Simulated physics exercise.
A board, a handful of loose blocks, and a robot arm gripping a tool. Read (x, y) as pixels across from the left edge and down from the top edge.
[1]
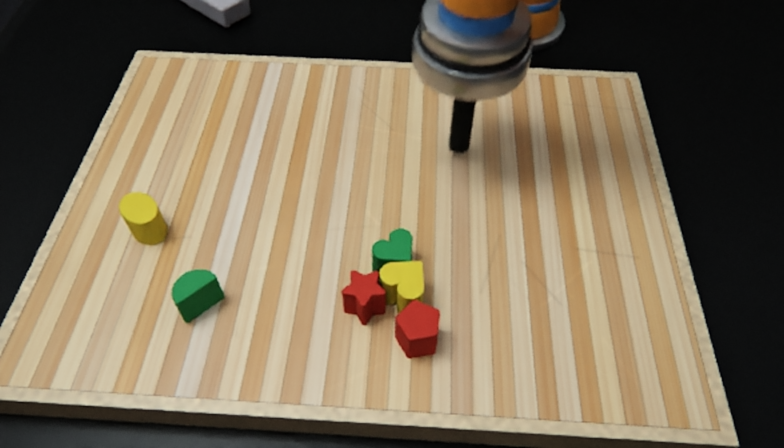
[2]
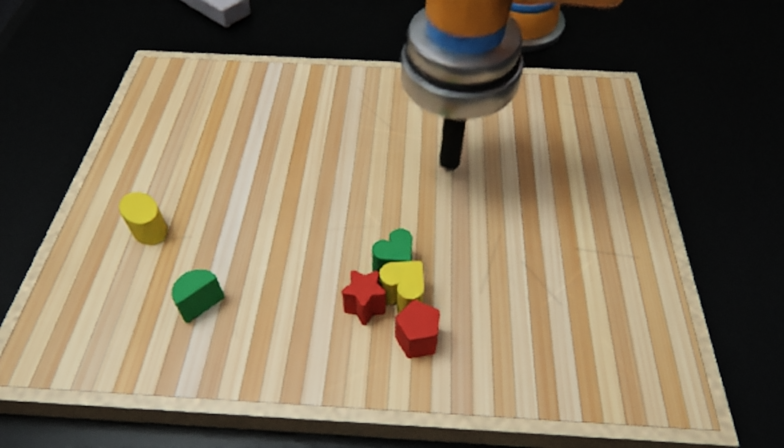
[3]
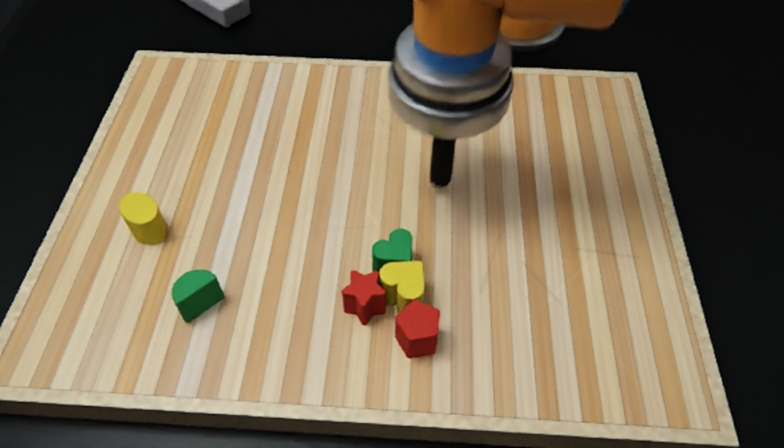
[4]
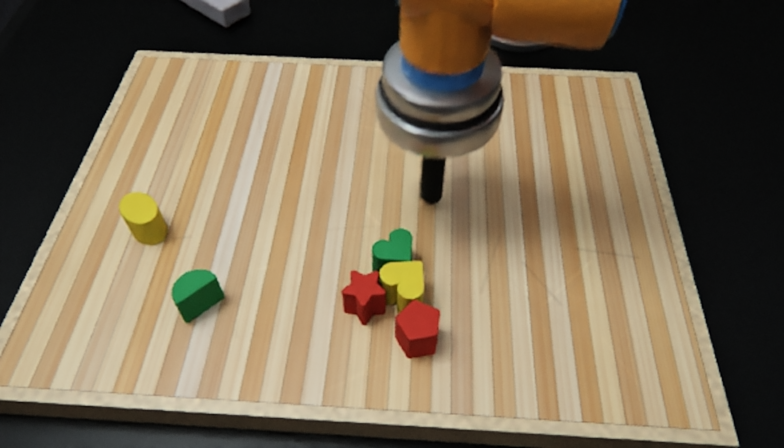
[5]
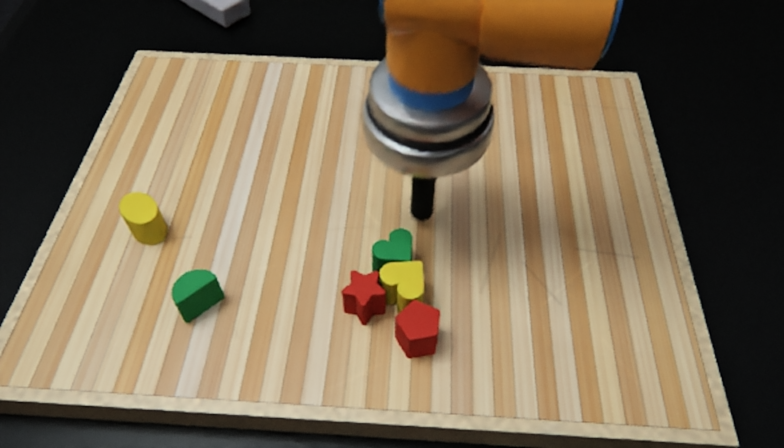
A robot arm with orange and silver parts holds a short black rod above a striped wooden board on a dark surface, seen from above at an angle. A yellow cylinder and a green block sit at left, while green and yellow hearts, a red star and a red pentagon cluster near the centre. The rod moves steadily down and slightly left toward the cluster, touching nothing, as the blocks and camera stay still.
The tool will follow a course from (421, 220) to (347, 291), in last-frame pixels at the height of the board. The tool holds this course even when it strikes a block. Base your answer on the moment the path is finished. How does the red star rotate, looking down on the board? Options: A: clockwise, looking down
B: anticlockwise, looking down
A (clockwise, looking down)
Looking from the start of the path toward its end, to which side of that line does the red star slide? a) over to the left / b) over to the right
a (over to the left)
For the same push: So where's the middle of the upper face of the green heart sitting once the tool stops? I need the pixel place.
It will likely be found at (369, 295).
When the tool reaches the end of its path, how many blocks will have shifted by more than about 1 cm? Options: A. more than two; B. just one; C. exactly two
Correct choice: A.
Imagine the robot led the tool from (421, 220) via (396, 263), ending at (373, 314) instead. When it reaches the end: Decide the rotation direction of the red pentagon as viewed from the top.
The block spins clockwise.
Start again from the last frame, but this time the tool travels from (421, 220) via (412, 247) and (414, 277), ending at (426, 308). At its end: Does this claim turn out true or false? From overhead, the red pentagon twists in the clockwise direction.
This is false.
The first path, step by step. One third of the way, tool at (398, 237); green heart at (394, 250).
Two thirds of the way, tool at (372, 261); red star at (356, 304), turned 35° clockwise; green heart at (380, 276), turned 35° anticlockwise; yellow heart at (409, 298), turned 30° anticlockwise; red pentagon at (427, 336), turned 20° clockwise.
At the end, tool at (346, 285); red star at (348, 322), turned 50° clockwise; green heart at (369, 295), turned 80° anticlockwise; yellow heart at (410, 302), turned 45° anticlockwise; red pentagon at (430, 336), turned 30° clockwise.
